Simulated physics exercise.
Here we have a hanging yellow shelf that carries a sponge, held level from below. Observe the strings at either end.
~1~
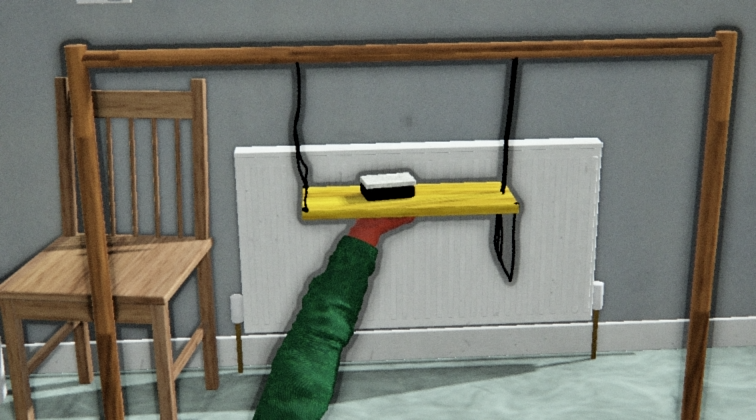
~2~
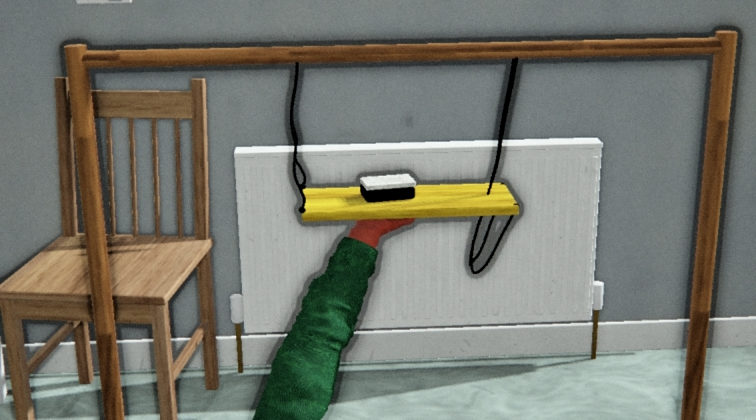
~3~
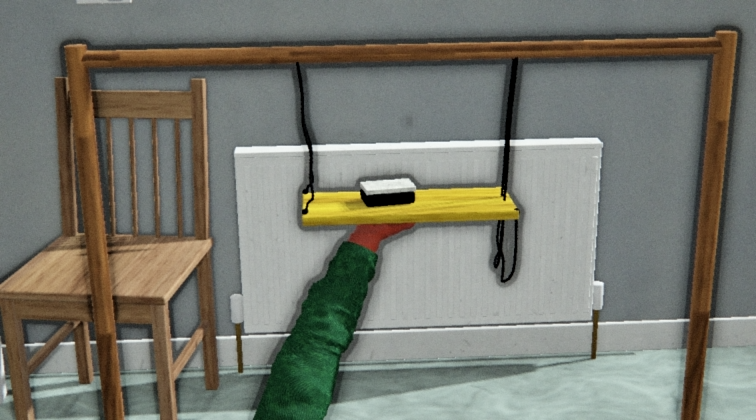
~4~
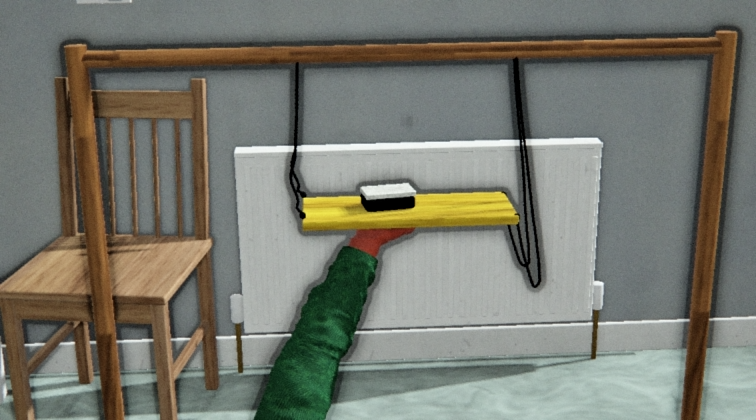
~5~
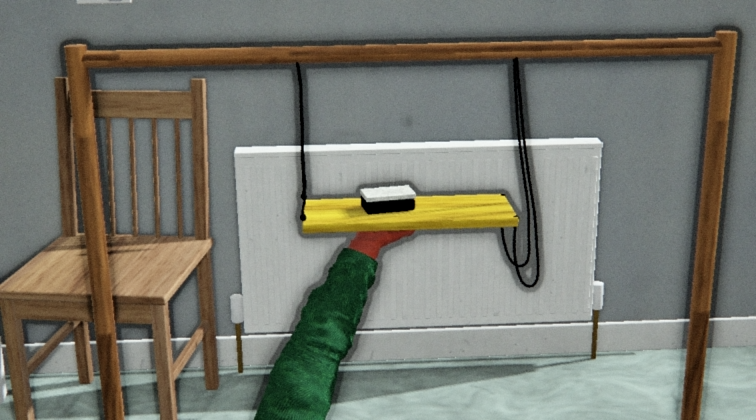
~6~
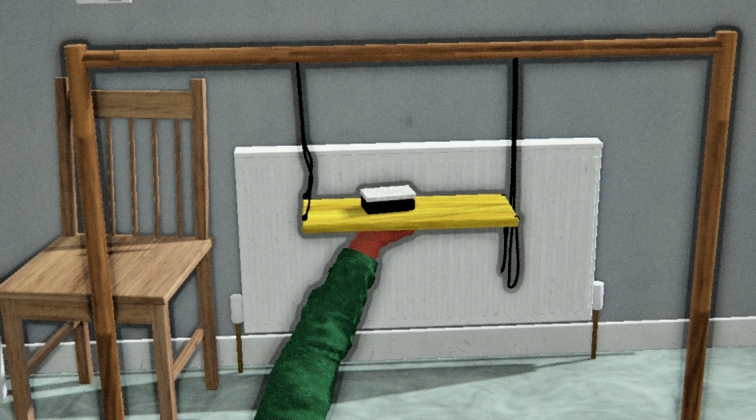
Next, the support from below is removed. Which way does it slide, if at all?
It departs rightward.
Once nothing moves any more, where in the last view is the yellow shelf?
(387, 283).
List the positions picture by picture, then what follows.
In the first frame, sponge (388, 187); yellow shelf (411, 213).
In the second frame, sponge (388, 189).
In the third frame, sponge (388, 193).
In the fourth frame, sponge (388, 198); yellow shelf (411, 224).
In the fifth frame, sponge (388, 200).
In the sixth frame, sponge (388, 200); yellow shelf (411, 226); left strings almost straight; right strings slack, hanging in a loop.
Then, 0.60 s after the last picture, board tipped 45° down to the right; sponge falling near (647, 313).
Then, 1.22 s after the last picture, board tipped 51° down to the right; sponge on the floor.
At rest, board tipped 51° down to the right; sponge on the floor. The sponge goes off on the right.
